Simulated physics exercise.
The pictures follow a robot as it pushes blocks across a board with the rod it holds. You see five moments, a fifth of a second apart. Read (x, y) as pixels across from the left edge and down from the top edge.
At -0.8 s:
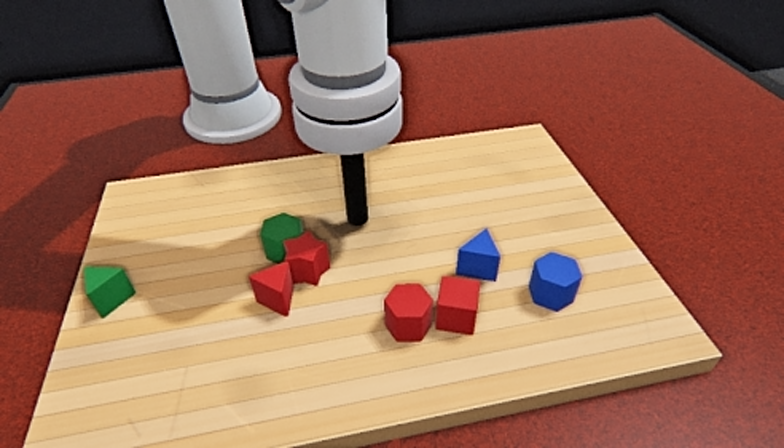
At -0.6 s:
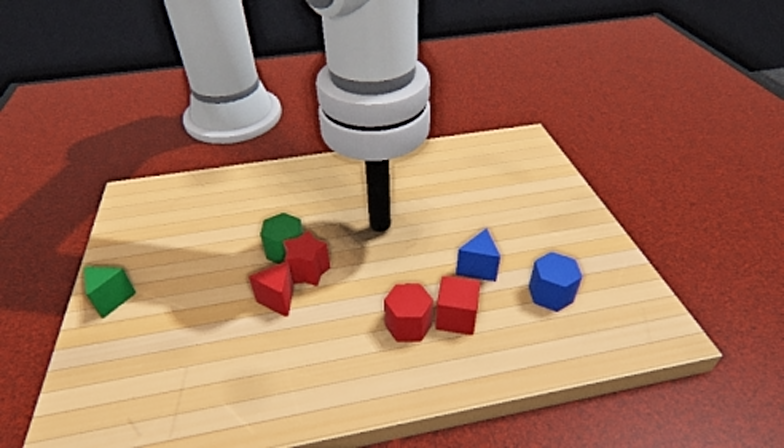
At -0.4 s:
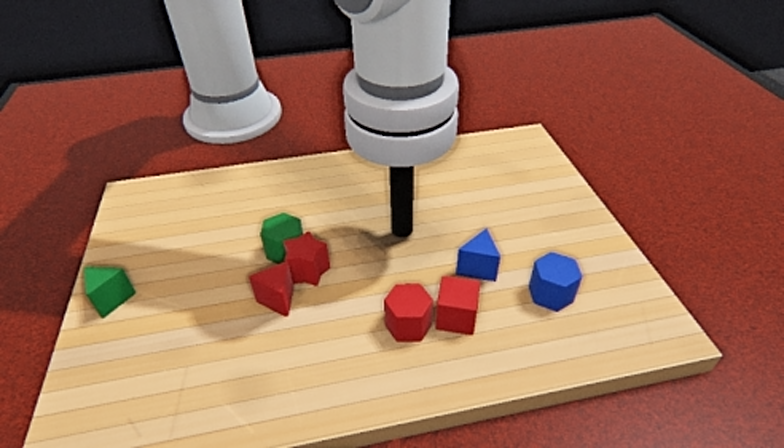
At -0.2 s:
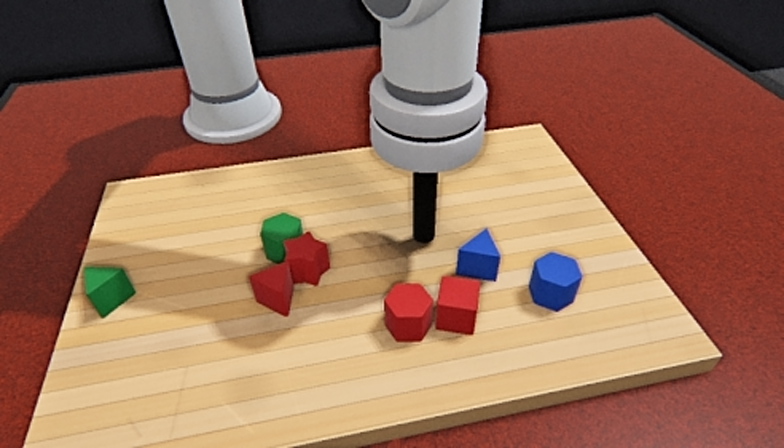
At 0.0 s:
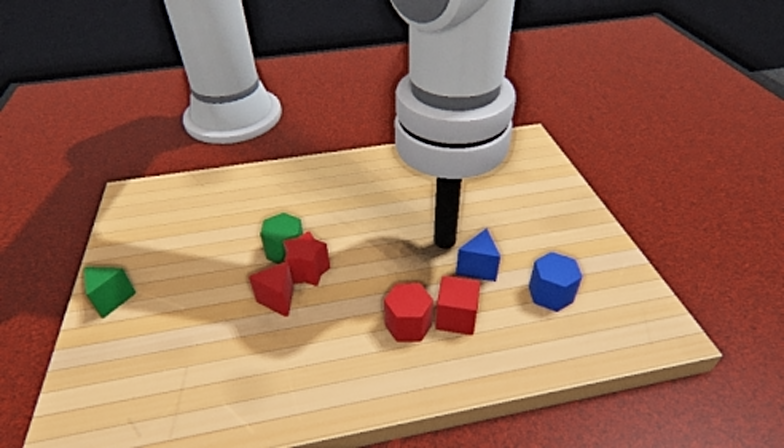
On a wooden board, a robot arm moving its black rod rightward past still red and green blocks, nearing a blue triangular block.
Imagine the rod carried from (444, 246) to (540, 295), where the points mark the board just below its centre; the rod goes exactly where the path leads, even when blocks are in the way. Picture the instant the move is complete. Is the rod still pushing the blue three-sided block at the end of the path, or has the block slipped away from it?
Once the path is finished, the blue three-sided block lies beside or behind the rod.
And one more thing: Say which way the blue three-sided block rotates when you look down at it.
Looking from above, the answer is clockwise.
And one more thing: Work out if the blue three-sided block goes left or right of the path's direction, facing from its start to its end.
Displaced right.
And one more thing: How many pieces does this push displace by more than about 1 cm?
In total, two blocks get moved by over 1 cm.
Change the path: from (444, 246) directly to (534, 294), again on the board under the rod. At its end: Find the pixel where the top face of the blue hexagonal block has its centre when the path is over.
The point I'd pick in the picture is (579, 274).
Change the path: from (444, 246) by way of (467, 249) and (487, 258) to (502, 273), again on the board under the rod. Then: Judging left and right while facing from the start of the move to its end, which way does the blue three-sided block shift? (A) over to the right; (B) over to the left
A - over to the right.
What follows on the original path. One third of the way, rod at (475, 257); blue three-sided block at (494, 252), turned 15° clockwise.
Two thirds of the way, rod at (508, 273); blue three-sided block at (519, 272), turned 25° clockwise.
At the end, rod at (541, 289); red square not moved; blue three-sided block at (535, 289), turned 45° clockwise; blue hexagonal block at (585, 276), turned 15° anticlockwise.
